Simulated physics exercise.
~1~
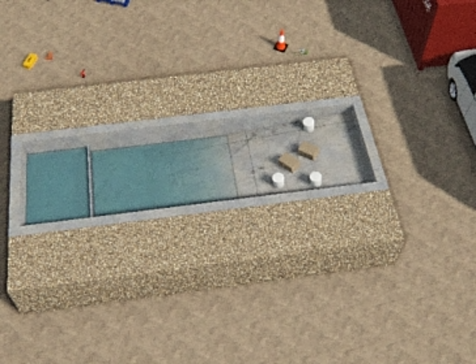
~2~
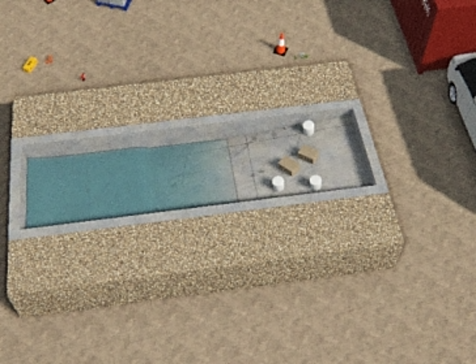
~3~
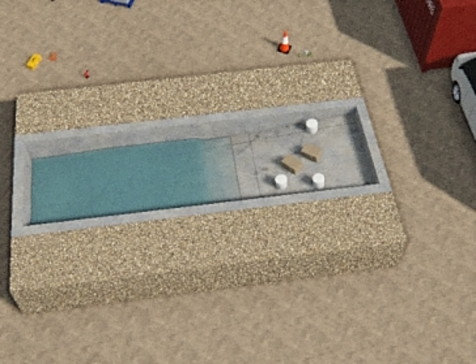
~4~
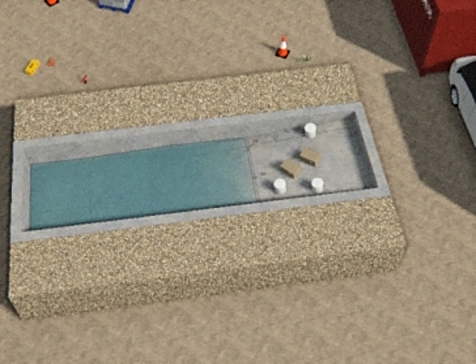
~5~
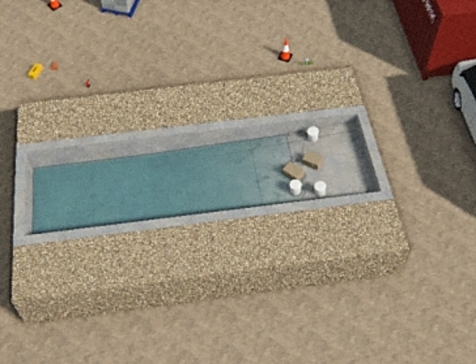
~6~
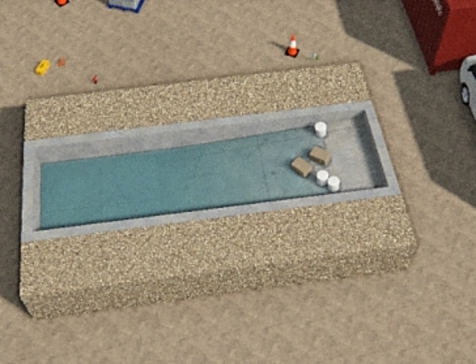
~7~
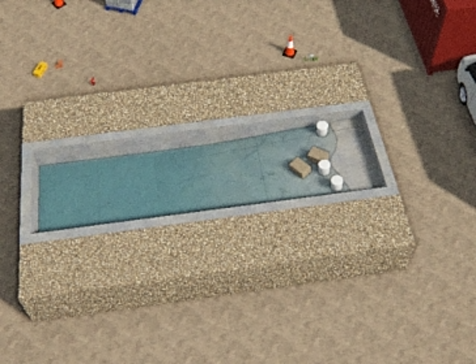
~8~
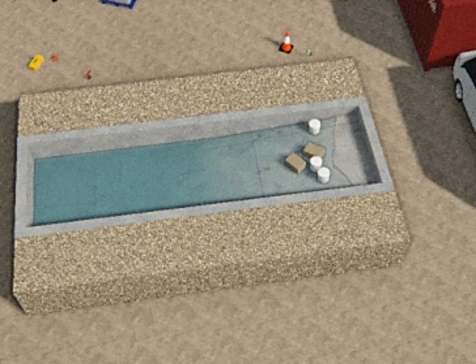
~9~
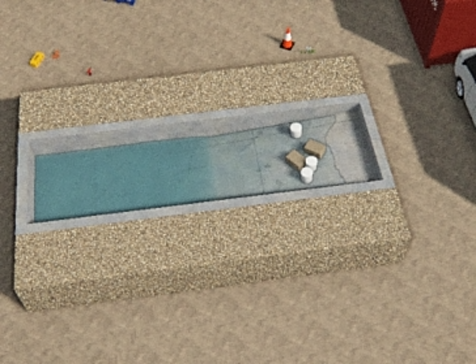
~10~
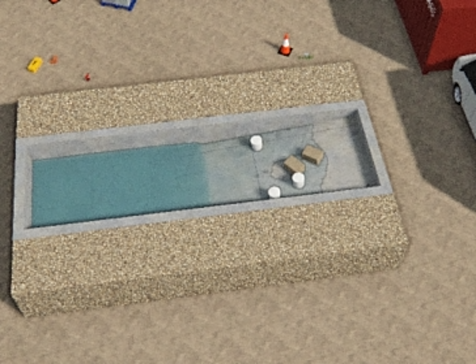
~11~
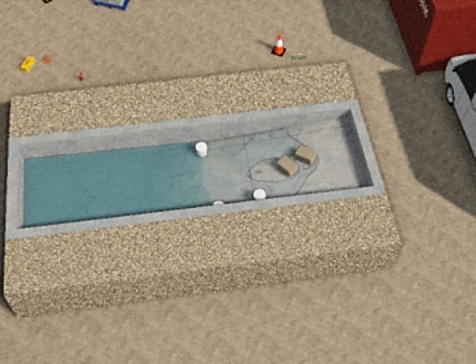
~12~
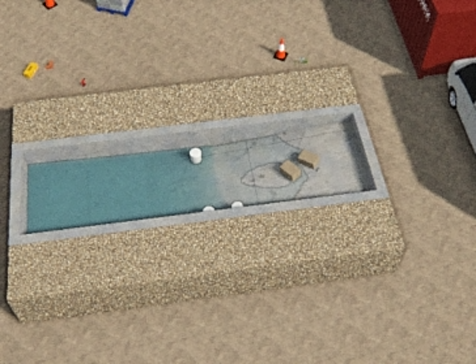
In a long concrete basin on sandy ground, a divider vanished and the water surged right up the slope, nudging white pails and wooden crates, then slid back left, carrying the three pails toward the deeper water while the two crates stayed upslope.
